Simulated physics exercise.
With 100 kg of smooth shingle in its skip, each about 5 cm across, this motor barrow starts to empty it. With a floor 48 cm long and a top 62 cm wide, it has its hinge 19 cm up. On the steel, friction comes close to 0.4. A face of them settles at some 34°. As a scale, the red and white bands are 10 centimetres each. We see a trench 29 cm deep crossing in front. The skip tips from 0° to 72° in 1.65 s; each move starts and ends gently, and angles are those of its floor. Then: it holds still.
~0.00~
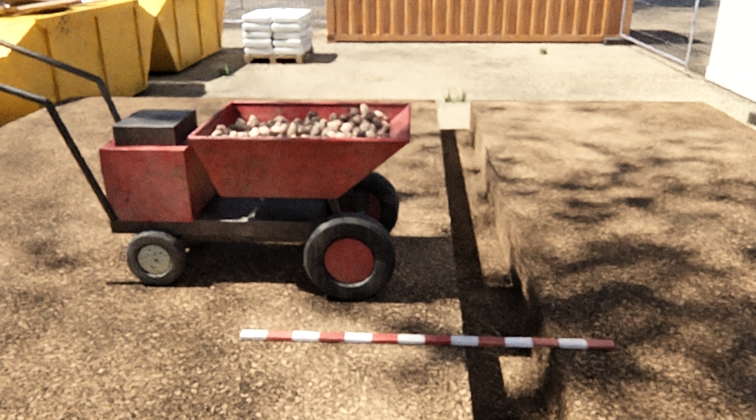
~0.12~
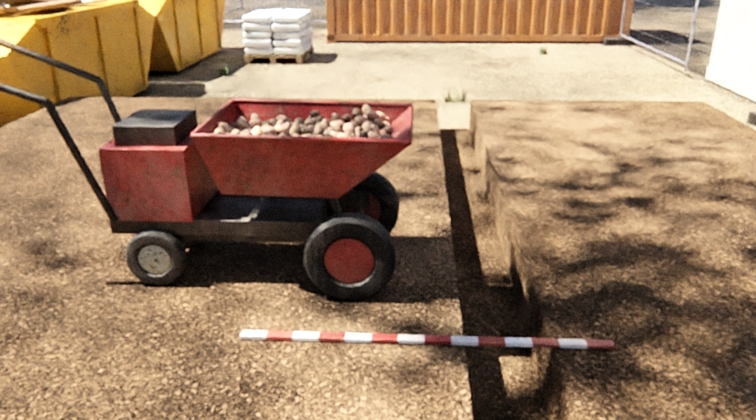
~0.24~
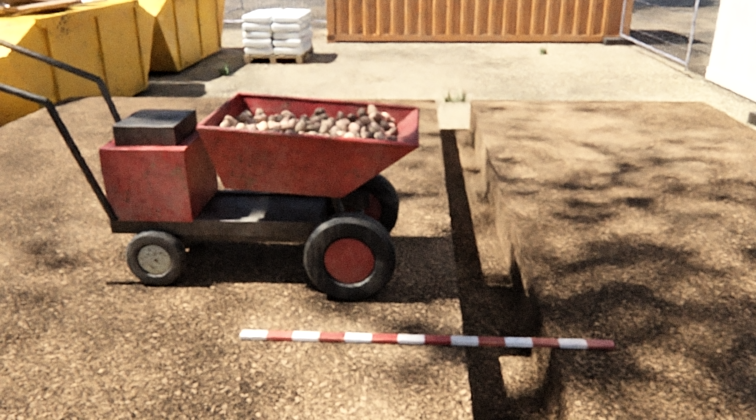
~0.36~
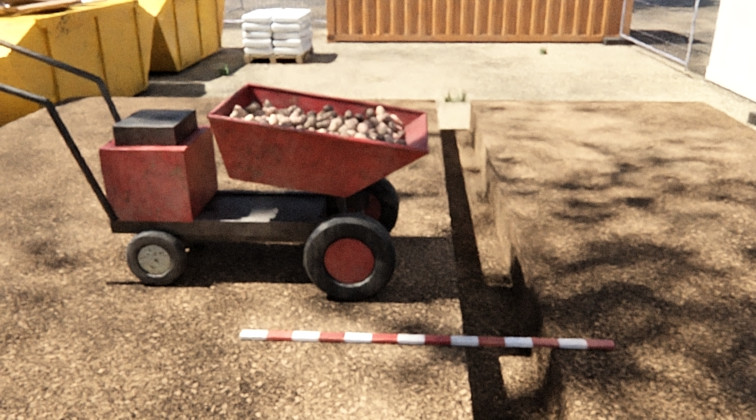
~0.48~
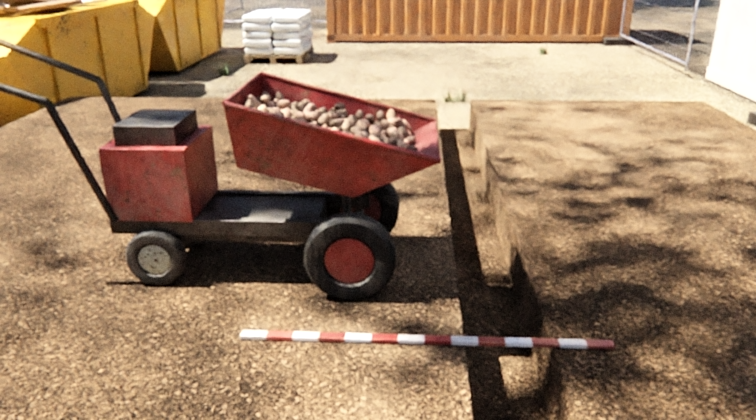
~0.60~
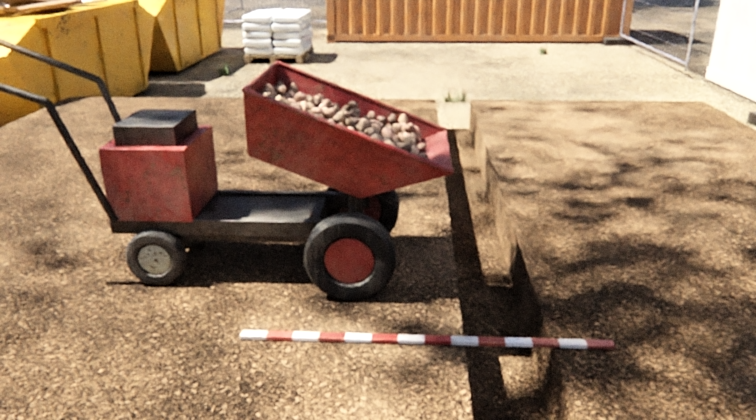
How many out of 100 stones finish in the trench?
About 69 of them.
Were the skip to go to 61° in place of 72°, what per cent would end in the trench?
In that case some 60 per cent.
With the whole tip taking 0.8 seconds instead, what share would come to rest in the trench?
It would be near 60 percent.
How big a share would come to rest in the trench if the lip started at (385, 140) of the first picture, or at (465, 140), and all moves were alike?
I'd expect some 95 per cent, then some 15.
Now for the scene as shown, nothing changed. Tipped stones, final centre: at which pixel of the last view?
Somewhere near pixel (509, 307).
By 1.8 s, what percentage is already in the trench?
I'd say near 55 per cent at that time.
After 1.2 s the floor is at 61°; 96 % in the skip, 4 % in the trench; the foremost stones are at (503, 230).
After 1.8 s the floor is at 72°; 15 % in the skip, 56 % in the trench, 29 % past the trench; the foremost stones are at (669, 285).
After 2.1 s the floor is at 72°; 0 % in the skip, 68 % in the trench, 32 % past the trench; the foremost stones are at (743, 297).
After 4.1 s the floor is at 72°; 0 % in the skip, 69 % in the trench, 31 % past the trench; the foremost stones are past the picture's edge.
